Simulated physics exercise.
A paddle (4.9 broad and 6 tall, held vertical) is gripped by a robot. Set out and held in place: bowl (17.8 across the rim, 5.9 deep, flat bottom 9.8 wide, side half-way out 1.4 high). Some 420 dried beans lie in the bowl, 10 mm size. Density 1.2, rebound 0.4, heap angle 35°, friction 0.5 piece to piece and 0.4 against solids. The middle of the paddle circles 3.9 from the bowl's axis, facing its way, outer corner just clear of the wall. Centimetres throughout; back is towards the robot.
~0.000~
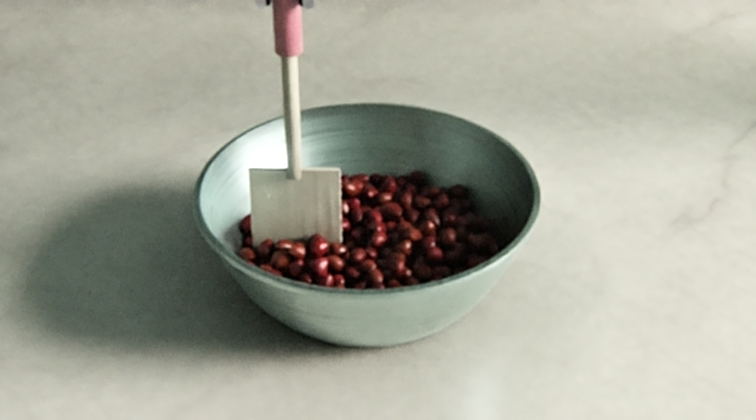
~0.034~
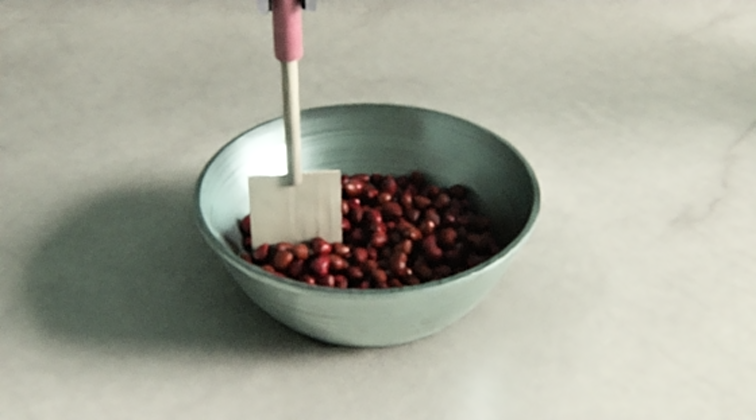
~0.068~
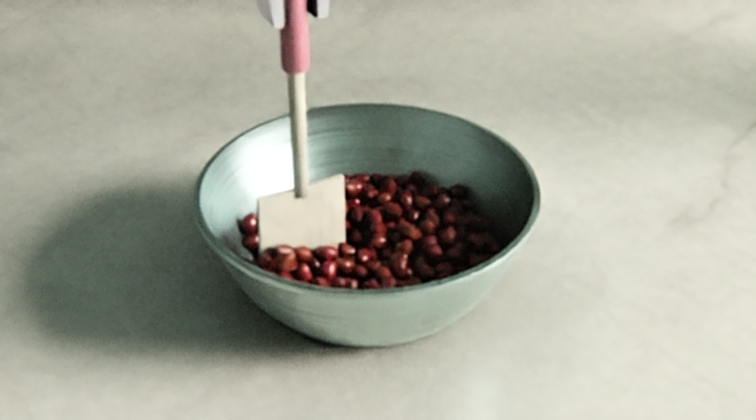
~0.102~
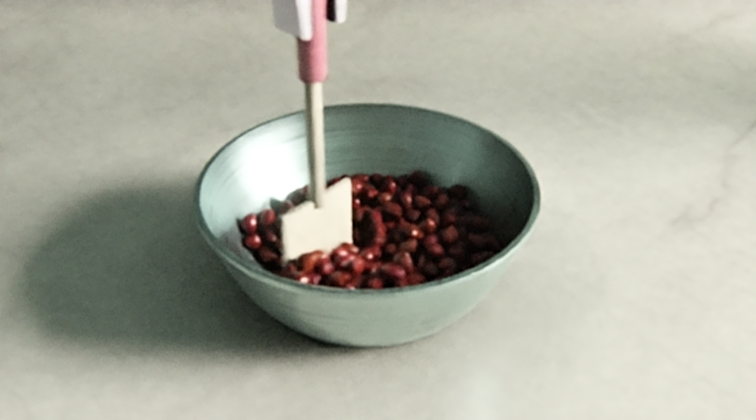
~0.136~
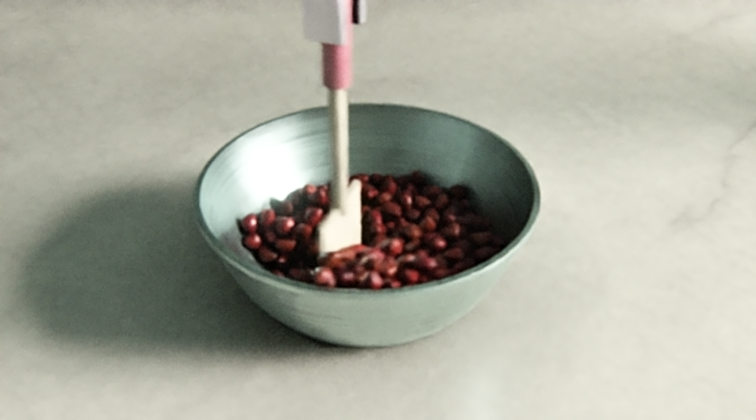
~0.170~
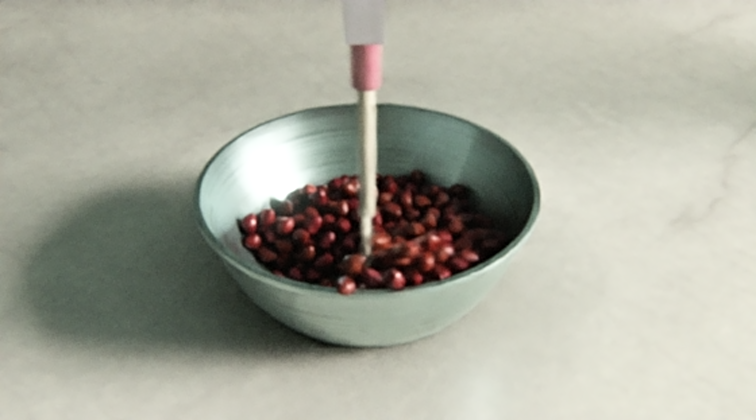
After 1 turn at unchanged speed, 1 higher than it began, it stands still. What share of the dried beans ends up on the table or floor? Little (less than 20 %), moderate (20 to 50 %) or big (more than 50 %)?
Answer: Little; less than 20 % of the dried beans finish on the table or floor.
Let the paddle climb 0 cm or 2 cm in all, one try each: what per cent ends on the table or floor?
Some 15 and 5 per cent.
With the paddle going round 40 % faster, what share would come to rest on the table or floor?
Then about 20 per cent.
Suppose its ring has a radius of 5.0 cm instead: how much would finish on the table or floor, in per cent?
In that case some 5 per cent.
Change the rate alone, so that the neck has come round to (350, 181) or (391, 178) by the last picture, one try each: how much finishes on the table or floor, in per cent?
Some 5 and 15 per cent.
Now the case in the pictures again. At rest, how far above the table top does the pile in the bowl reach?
Roughly 6.0 cm.
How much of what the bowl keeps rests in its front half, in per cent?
Some 65 per cent.
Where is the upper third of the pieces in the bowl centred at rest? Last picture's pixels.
Around (283, 261).
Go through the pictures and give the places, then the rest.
In the first picture, paddle neck at (293, 145), 0° round; upper third of the load around (382, 239), from x 250 to 495, top at y 180; 422 in the bowl.
In the second picture, paddle neck at (293, 150), 9° round; upper third of the load around (379, 244), from x 245 to 495, top at y 180.
In the third picture, paddle neck at (299, 162), 29° round; upper third of the load around (372, 256), from x 245 to 495, top at y 180.
In the fourth picture, paddle neck at (315, 173), 50° round; upper third of the load around (377, 264), from x 250 to 495, top at y 180.
In the fifth picture, paddle neck at (339, 180), 71° round; upper third of the load around (390, 265), from x 250 to 500, top at y 180.
In the sixth picture, paddle neck at (366, 182), 92° round; upper third of the load around (411, 264), from x 250 to 500, top at y 180; 422 in the bowl.
After 0.34 s, 194° round, highest piece 8 above the table; 409 in the bowl, 6 on the table or floor, 7 in flight or on the tool.
After 0.50 s, 297° round, highest piece 8 above the table; 390 in the bowl, 23 on the table or floor, 9 in flight or on the tool.
After 0.79 s, 0° round, highest piece 7 above the table; 374 in the bowl, 48 on the table or floor.
After 1.49 s, 0° round, highest piece 7 above the table; 374 in the bowl, 48 on the table or floor.
At rest, 374 in the bowl, 48 on the table or floor. That is 11 % on the table or floor.
